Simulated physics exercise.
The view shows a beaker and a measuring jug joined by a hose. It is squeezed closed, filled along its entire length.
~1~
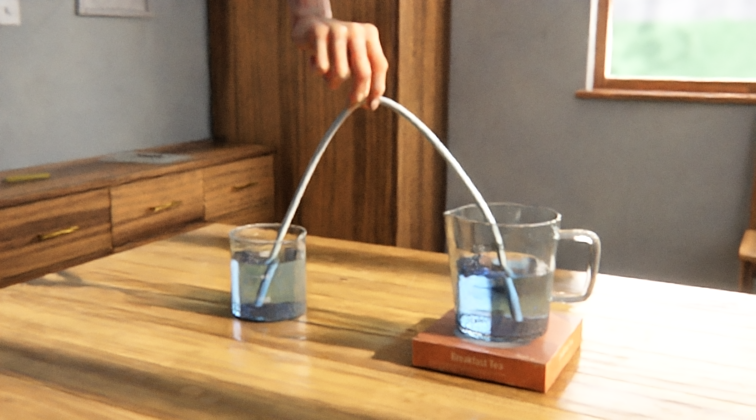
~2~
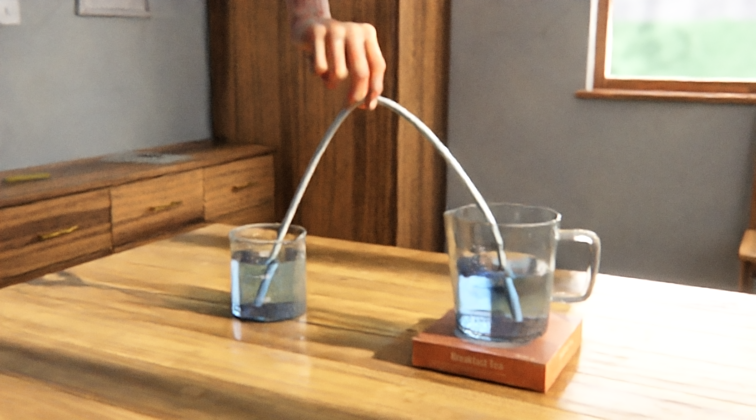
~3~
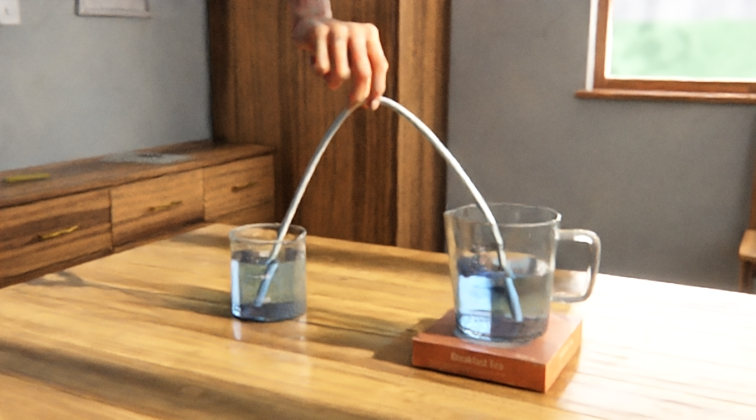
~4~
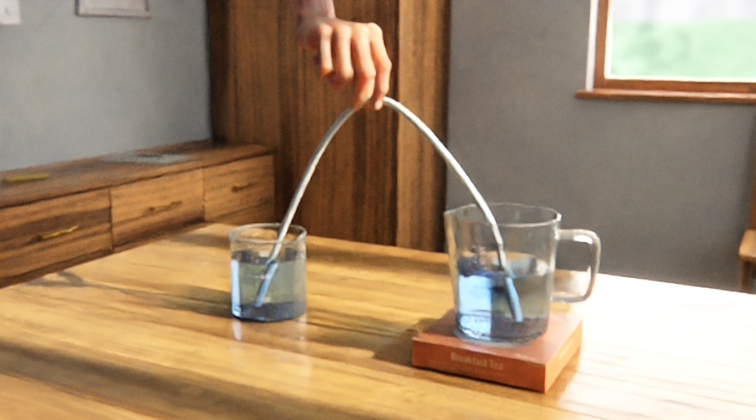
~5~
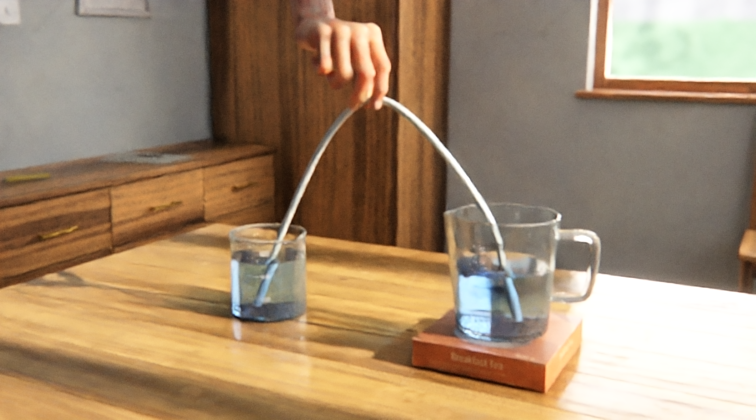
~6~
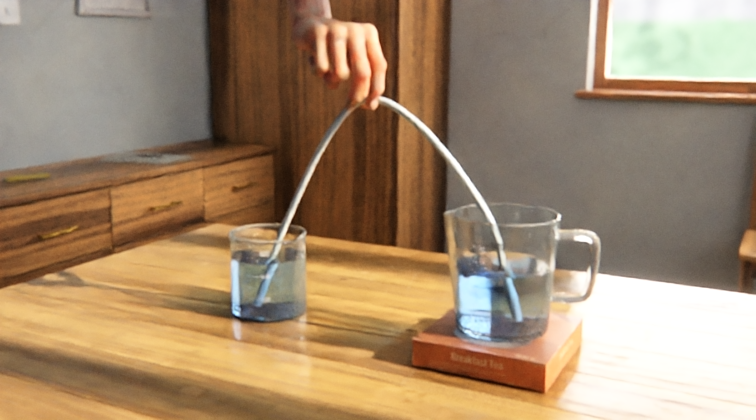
On a wooden table, a hand holds a hose linking a beaker and jug, barely moving.
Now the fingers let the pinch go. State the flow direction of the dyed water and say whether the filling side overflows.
It flows - toward the left; one that fills - does not overflow.
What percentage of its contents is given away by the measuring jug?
About 20 per cent.
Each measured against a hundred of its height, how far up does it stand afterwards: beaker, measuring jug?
Near 85 in a hundred for the first, near 40 in a hundred for the second.
Next, the beaker is about three quarters full; the measuring jug is about half full.
Finally, the beaker is nearly full; the measuring jug is about half full; the two surfaces are level.
